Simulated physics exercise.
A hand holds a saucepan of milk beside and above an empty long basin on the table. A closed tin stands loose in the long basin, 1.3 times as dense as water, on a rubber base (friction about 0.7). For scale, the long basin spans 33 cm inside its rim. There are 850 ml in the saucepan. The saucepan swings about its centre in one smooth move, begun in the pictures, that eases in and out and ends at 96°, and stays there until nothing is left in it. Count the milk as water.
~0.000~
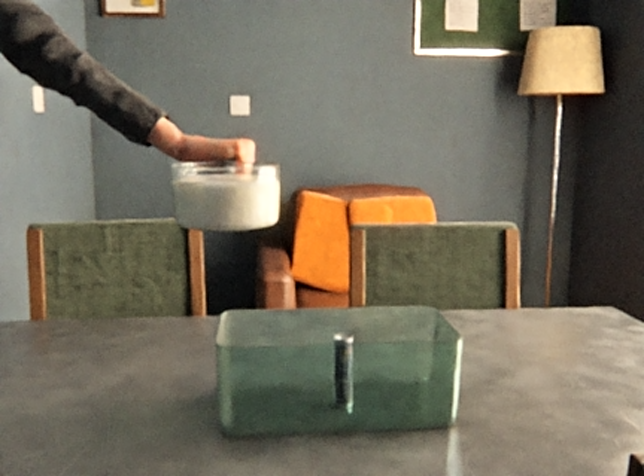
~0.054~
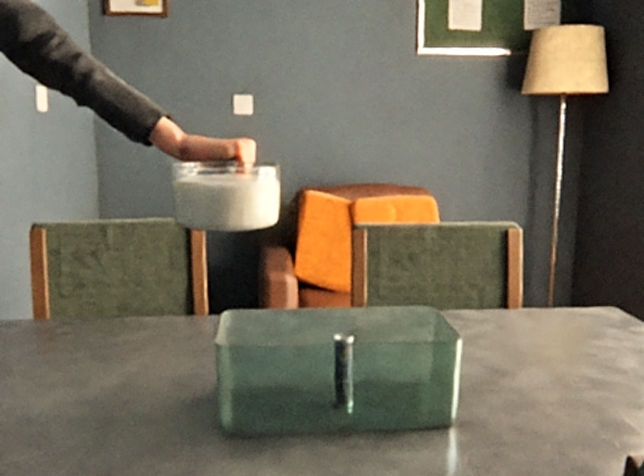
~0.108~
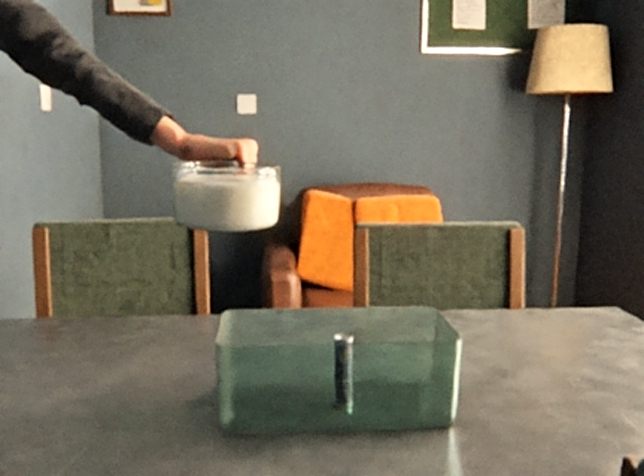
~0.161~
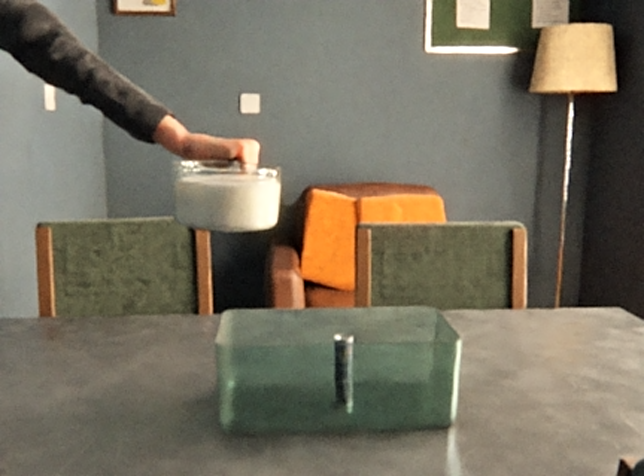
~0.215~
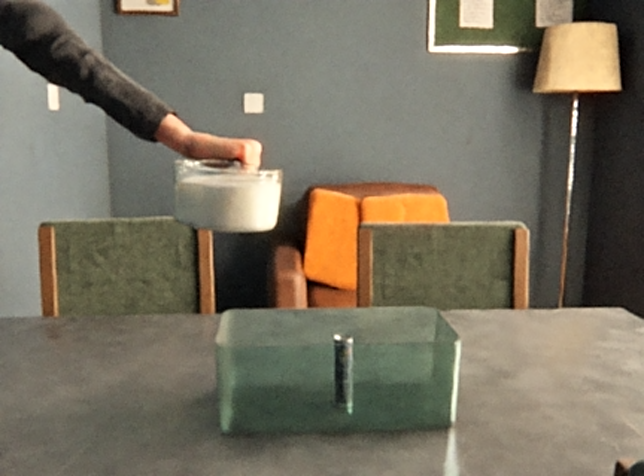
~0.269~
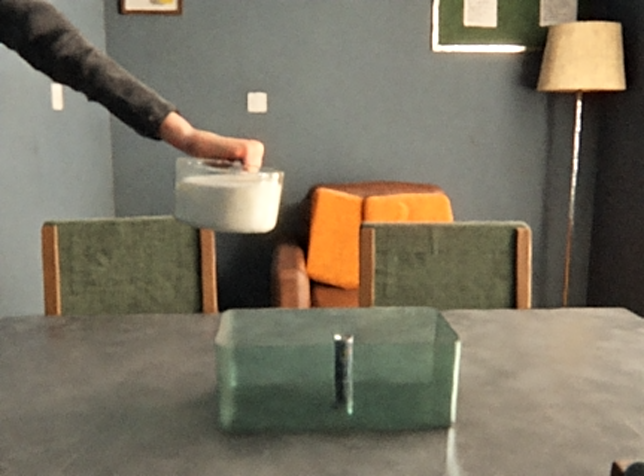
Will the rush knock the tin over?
It keeps standing.
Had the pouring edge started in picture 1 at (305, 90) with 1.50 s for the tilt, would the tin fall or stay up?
Then it remains upright.
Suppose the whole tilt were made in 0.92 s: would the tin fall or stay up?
The tin topples.
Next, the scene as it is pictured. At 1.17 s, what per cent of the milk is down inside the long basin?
Near 60 in a hundred.
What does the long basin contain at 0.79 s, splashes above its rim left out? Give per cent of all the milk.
Near 3 in a hundred.
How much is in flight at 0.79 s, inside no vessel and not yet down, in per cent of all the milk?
About 22 per cent.
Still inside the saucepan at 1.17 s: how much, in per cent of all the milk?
Some 22 per cent.
By 0.79 s the tilt is 52° and 76 per cent is still to pour; the tin stands where it began.
By 1.17 s the tilt is 85° and 21 per cent is still to pour; the tin stands where it began.
By 1.57 s the tilt is 96° and 3 per cent is still to pour; the tin stands where it began.
By 2.00 s the tilt is 96° and 0 per cent is still to pour; the tin stands where it began.
At rest the tin stands where it began.
